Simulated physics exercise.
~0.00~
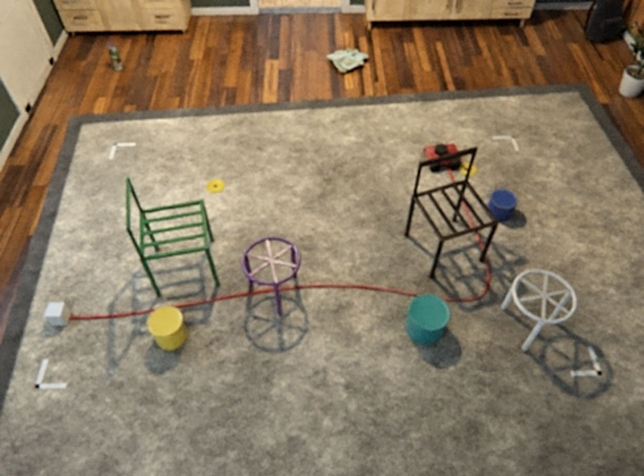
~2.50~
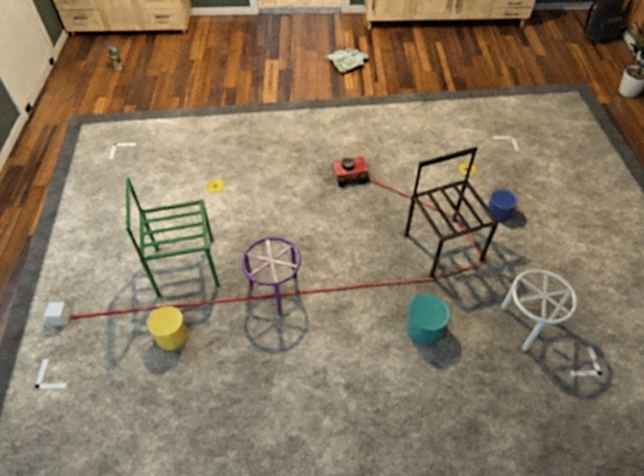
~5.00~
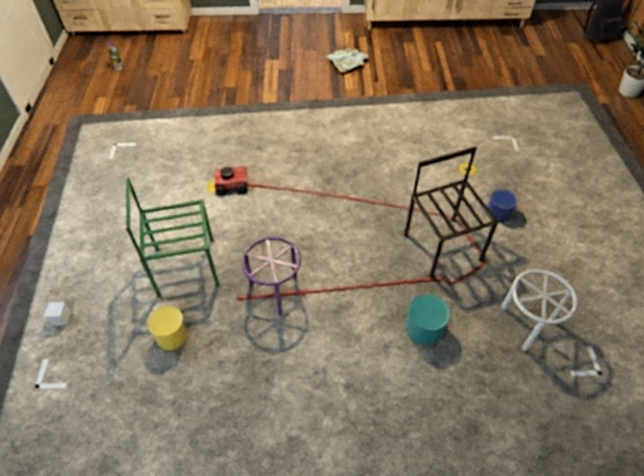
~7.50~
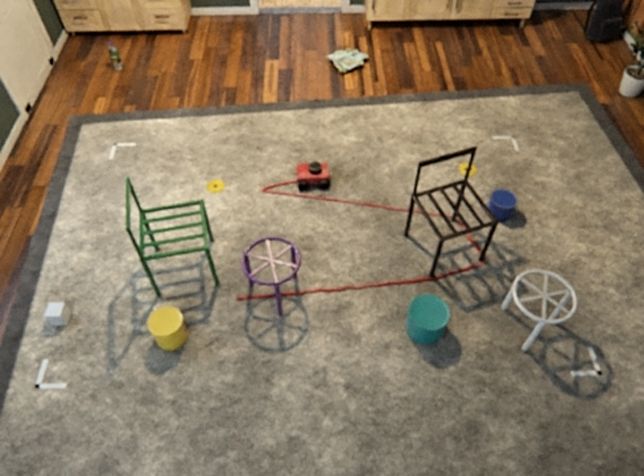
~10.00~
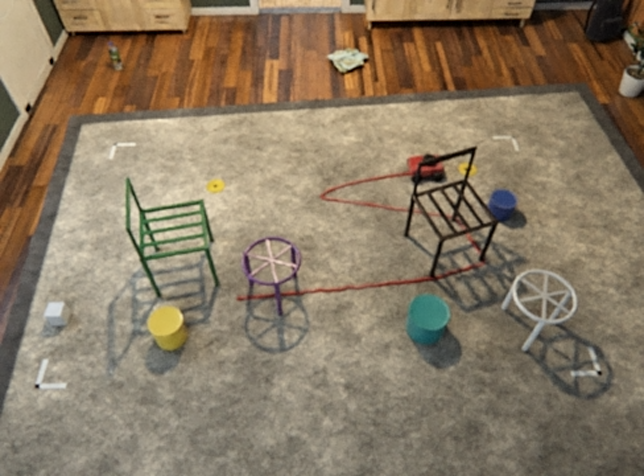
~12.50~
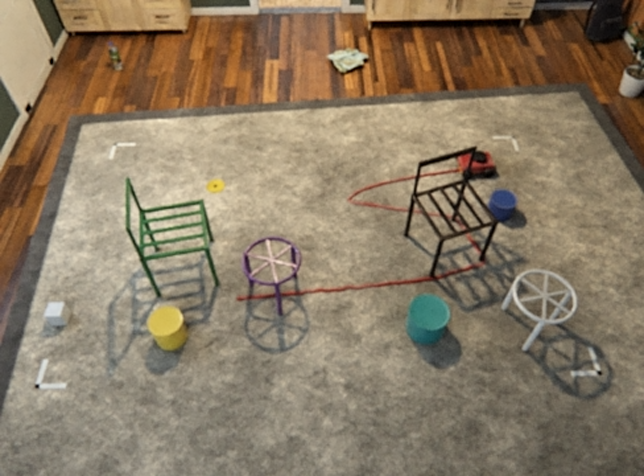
The video shows a small red cart trailing a red cord among chairs, stools and buckets on a gray carpet, moving left until the cord pulls free of a white block, then heading right and ending behind the black chair near the blue bin, the other objects unmoved.
